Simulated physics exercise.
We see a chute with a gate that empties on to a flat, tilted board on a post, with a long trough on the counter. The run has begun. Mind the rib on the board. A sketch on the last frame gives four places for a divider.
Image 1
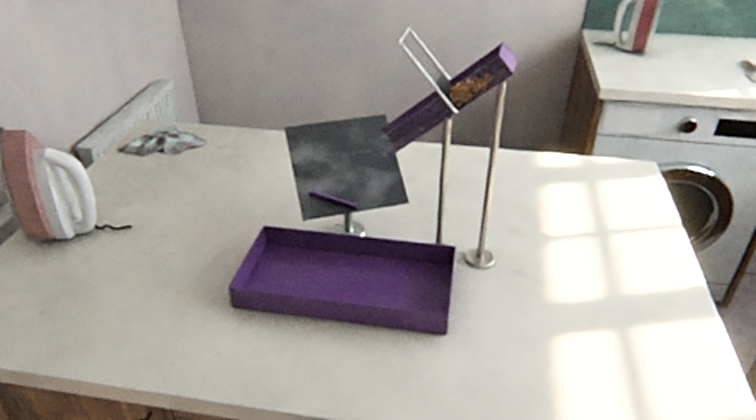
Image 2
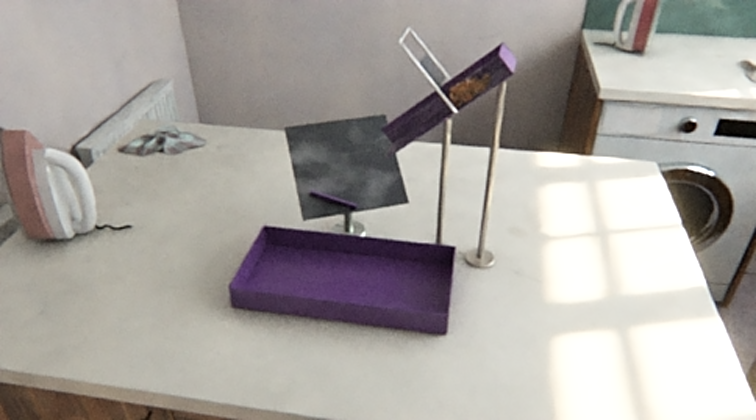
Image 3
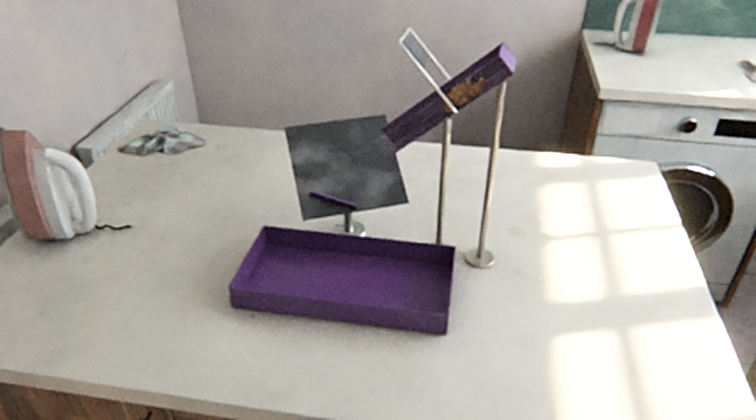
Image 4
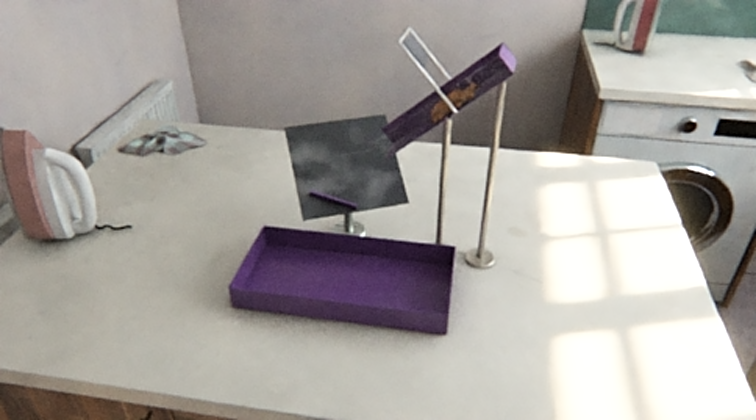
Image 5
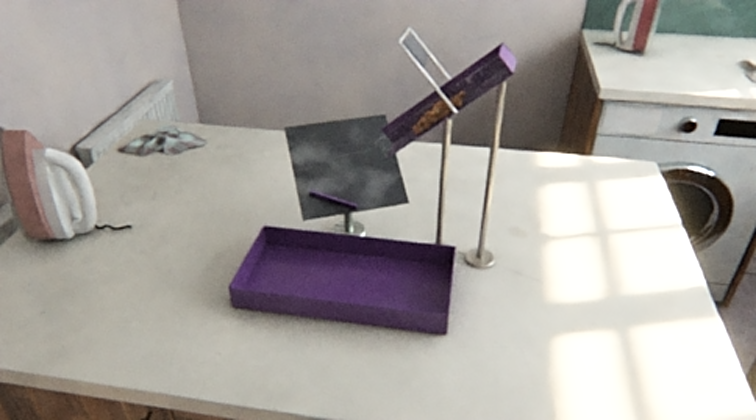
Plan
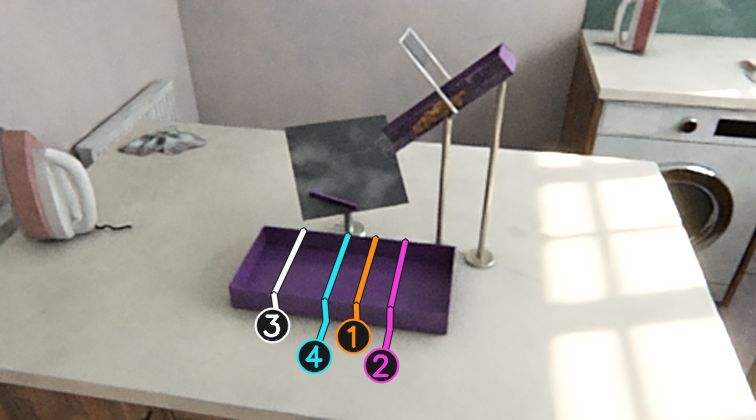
A pale countertop fills a laundry-like room, seen from slightly above by a still camera, with a red-and-white iron at left and a washing machine at right. Behind a long purple trough stand a tilted dark grey board with a small purple rib and a sloping purple chute on metal posts. The chute's gate is raised, and small golden-brown pieces slide down leftward, spreading along the chute.
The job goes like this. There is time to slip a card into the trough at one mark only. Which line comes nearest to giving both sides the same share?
Best: 1.
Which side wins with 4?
The right side.
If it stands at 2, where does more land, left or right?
Left.
On the marked copy, line 1 crosses the front rim at (356, 303); line 2 crosses the front rim at (390, 308); line 3 crosses the front rim at (274, 293); line 4 crosses the front rim at (324, 299).
With 1, of what is caught, about half on the left of the divider, about half on the right.
With 2, of what is caught, nearly all on the left of the divider, a stray few on the right.
With 3, of what is caught, a small part on the left of the divider, most on the right.
With 4, of what is caught, a small part on the left of the divider, most on the right.
